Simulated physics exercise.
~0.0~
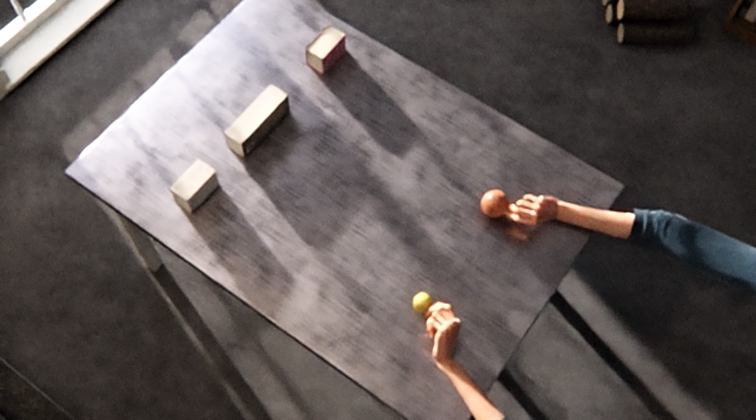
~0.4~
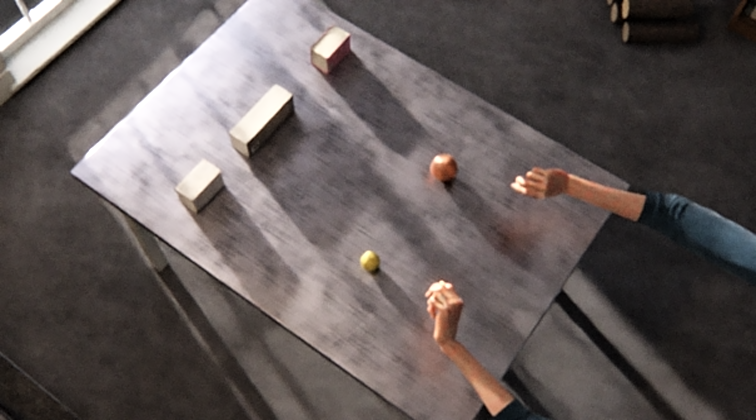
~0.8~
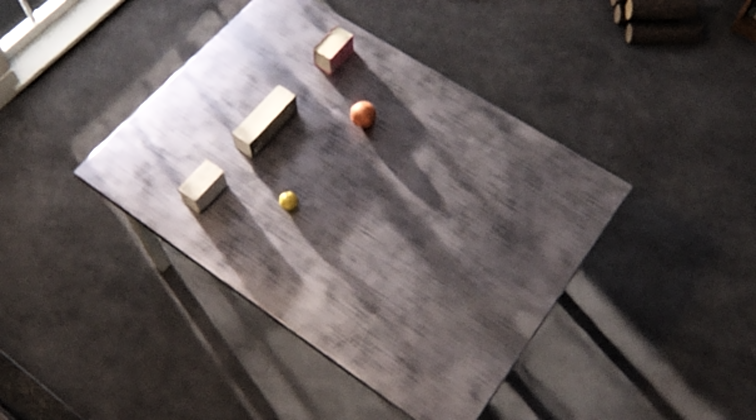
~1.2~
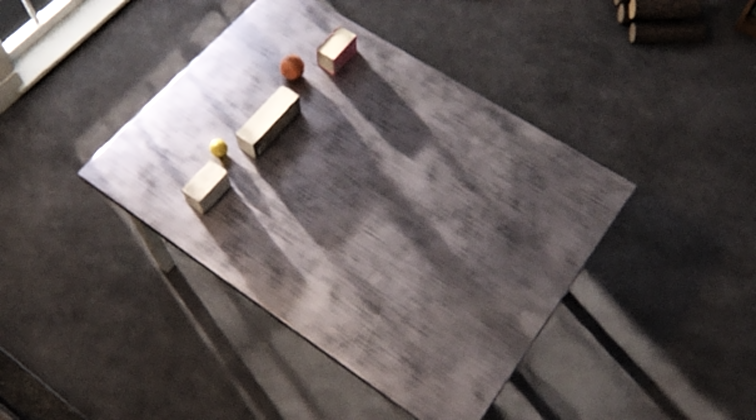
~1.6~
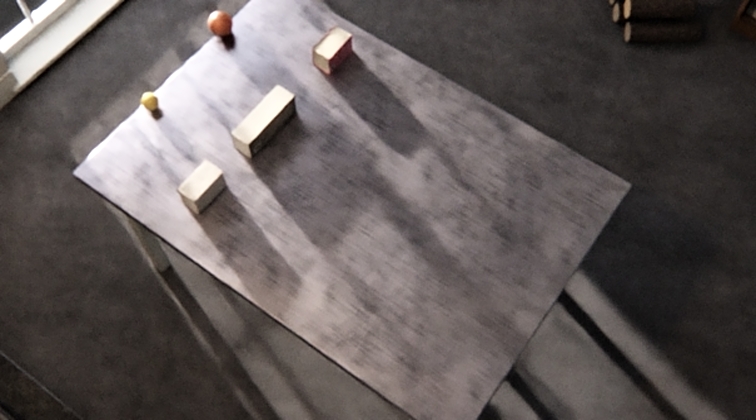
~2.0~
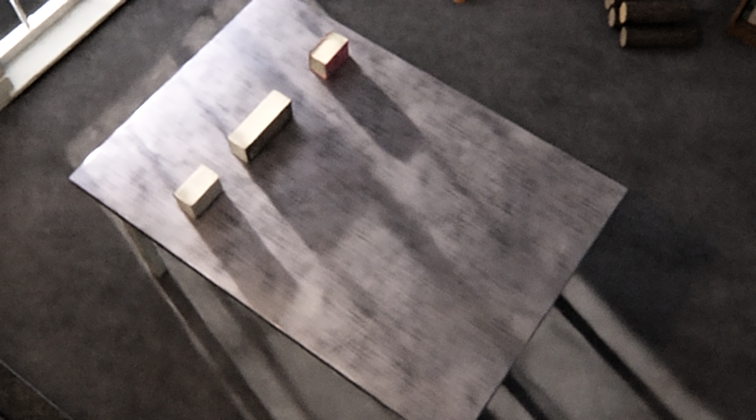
Two hands reach in from the right and bottom of a greyish wooden table, seen from above in slanting light, one at an orange ball and the other at a small yellow lemon. Across the upper left stand three blocks, a white one, a longer grey one and a pink one, with a gap between each. The hands let go and draw back as the ball and lemon roll up and left. The ball passes between the grey and pink blocks, the lemon between the white and grey. Both roll on towards the far edge and are gone from view, leaving the blocks standing.
